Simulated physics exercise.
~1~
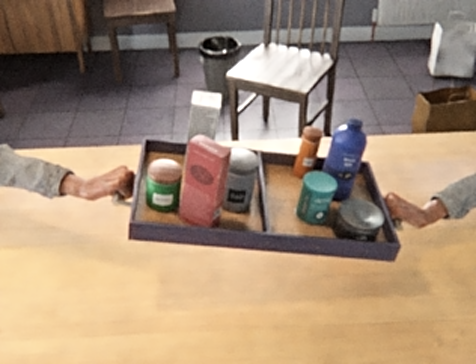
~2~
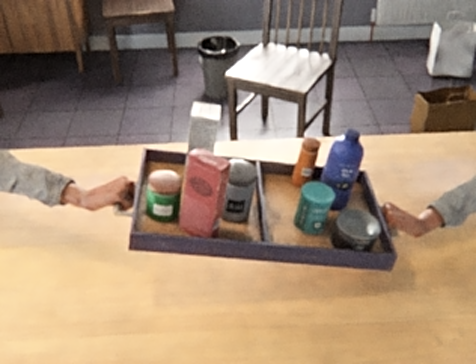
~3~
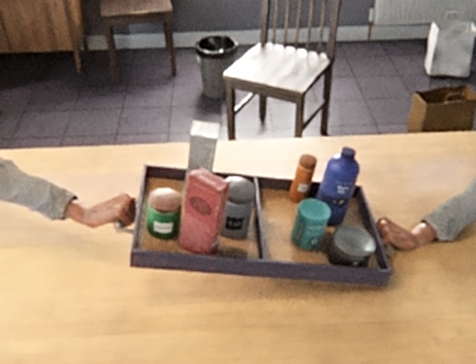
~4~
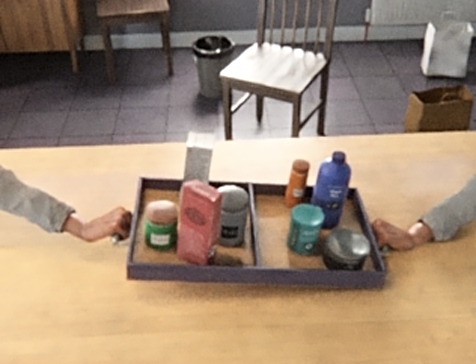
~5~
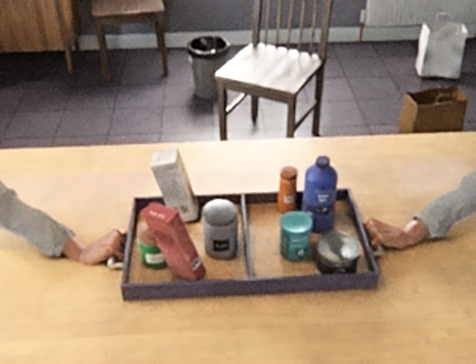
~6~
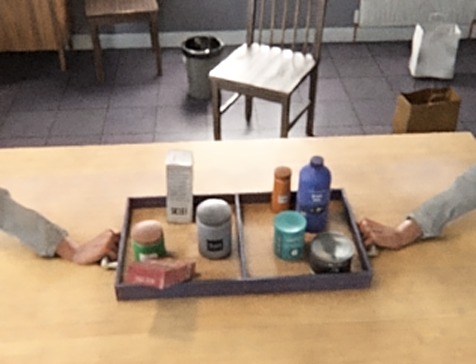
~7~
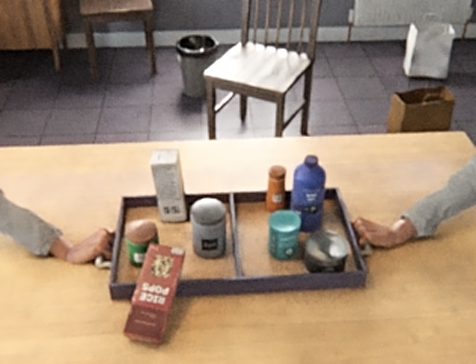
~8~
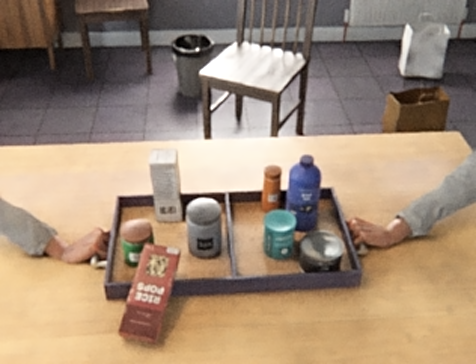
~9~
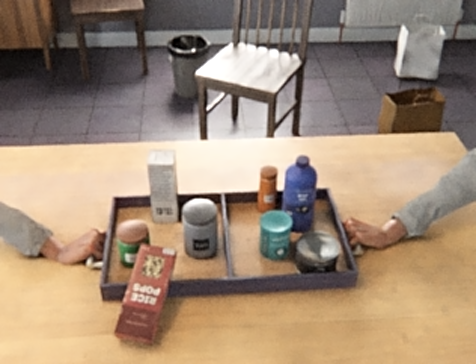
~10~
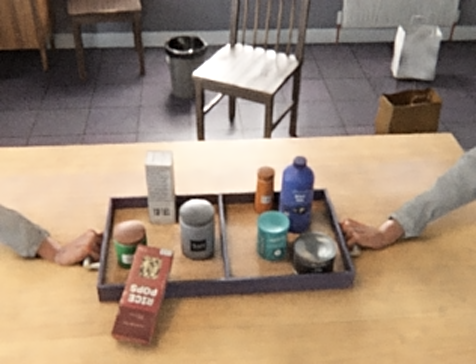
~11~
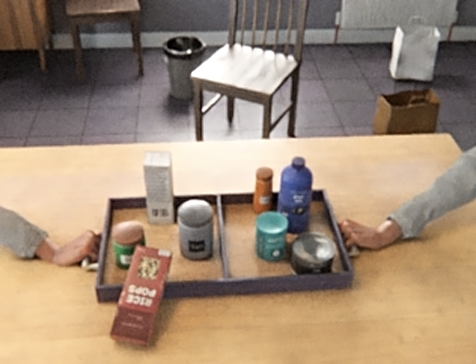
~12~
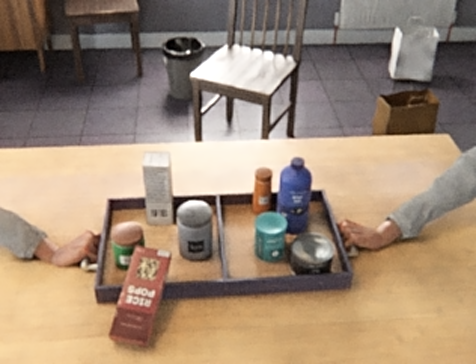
A tray of jars, bottles and boxes was lowered by two hands onto a wooden table, and as it settled, the red packet toppled forward over the front rim and ended up lying tipped over, while everything else stayed standing inside.
